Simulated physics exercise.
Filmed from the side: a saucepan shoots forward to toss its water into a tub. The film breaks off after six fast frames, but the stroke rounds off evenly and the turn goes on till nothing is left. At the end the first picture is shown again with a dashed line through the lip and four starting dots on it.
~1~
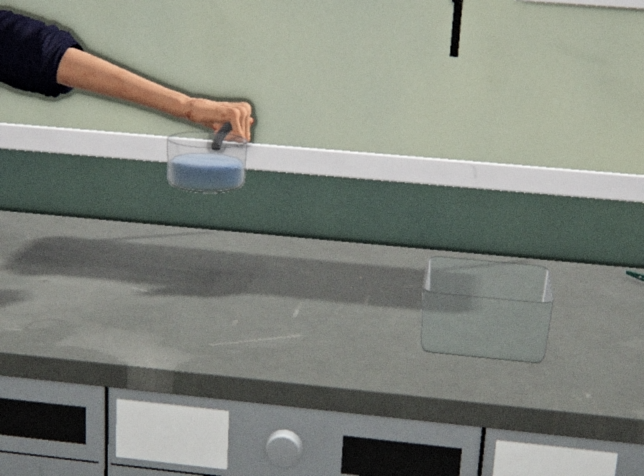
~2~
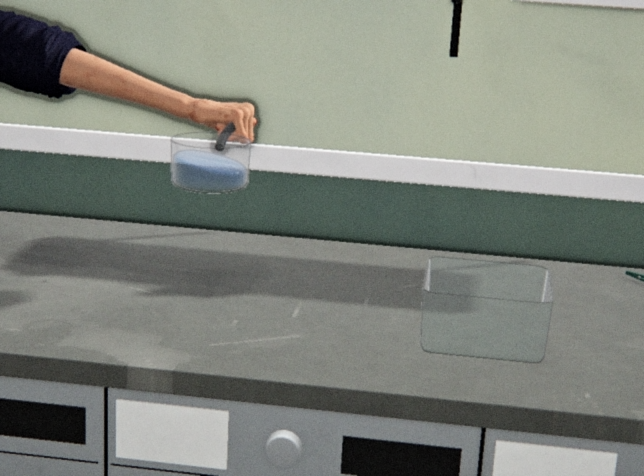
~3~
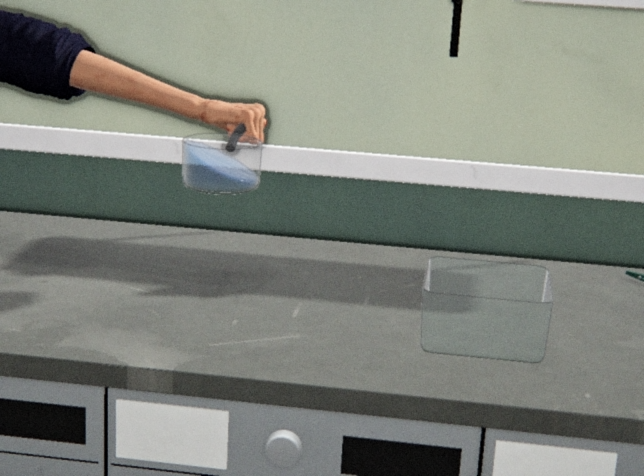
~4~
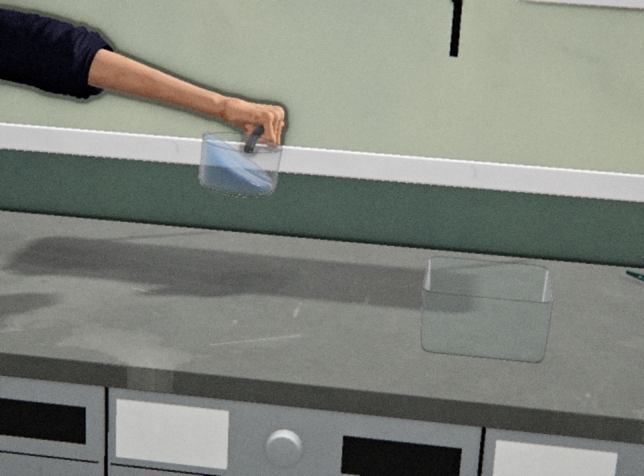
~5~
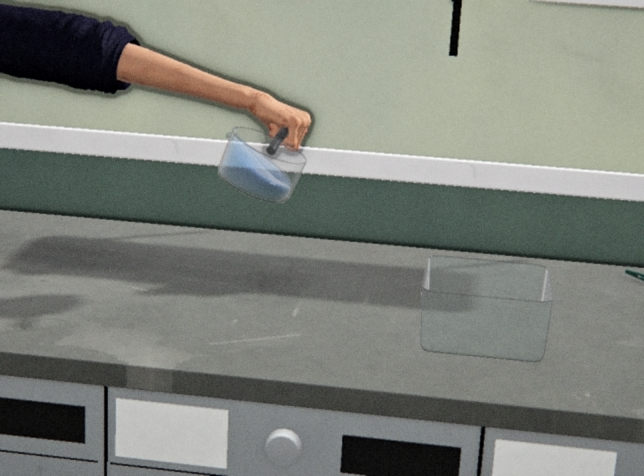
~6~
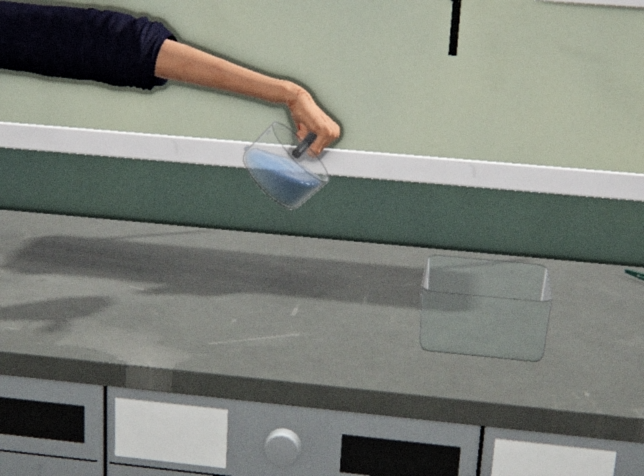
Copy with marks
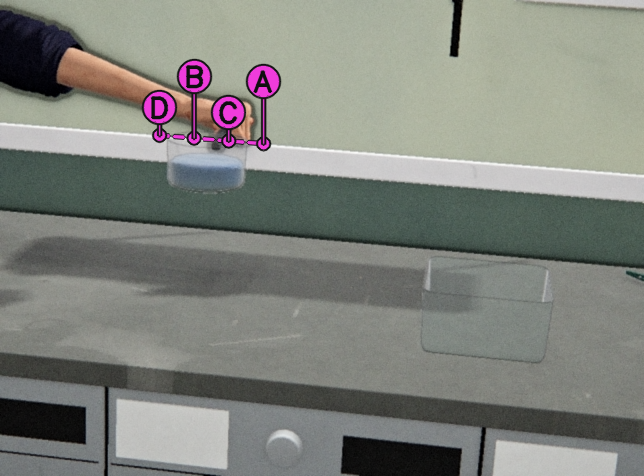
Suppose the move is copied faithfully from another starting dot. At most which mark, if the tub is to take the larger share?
A will do.
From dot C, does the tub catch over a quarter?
Yes.
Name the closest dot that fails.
Here it is dot C.
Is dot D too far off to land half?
Yes, that goes wrong.
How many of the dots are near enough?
One of them.
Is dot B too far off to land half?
Yes, it does.
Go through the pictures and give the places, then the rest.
Upright, lip at (245, 142); tub from (420, 350) to (545, 362); nothing has left yet.
Upright, lip at (248, 142); nothing has left yet.
Upright, lip at (260, 143); nothing has left yet.
Tipped about 6°, lip at (280, 148); nothing has left yet.
Tipped about 21°, lip at (305, 161); nothing has left yet.
Tipped about 43°, lip at (328, 179); nothing has left yet.
On the marked copy, A at (263, 143); B at (194, 138); C at (228, 140); D at (159, 135).
If A is chosen, about 66 % lands in the tub, 17 % falls short and 17 % goes beside or beyond.
If B is chosen, about 1 % lands in the tub, 96 % falls short and 3 % goes beside or beyond.
If C is chosen, about 33 % lands in the tub, 56 % falls short and 10 % goes beside or beyond.
If D is chosen, about 0 % lands in the tub, 99 % falls short.
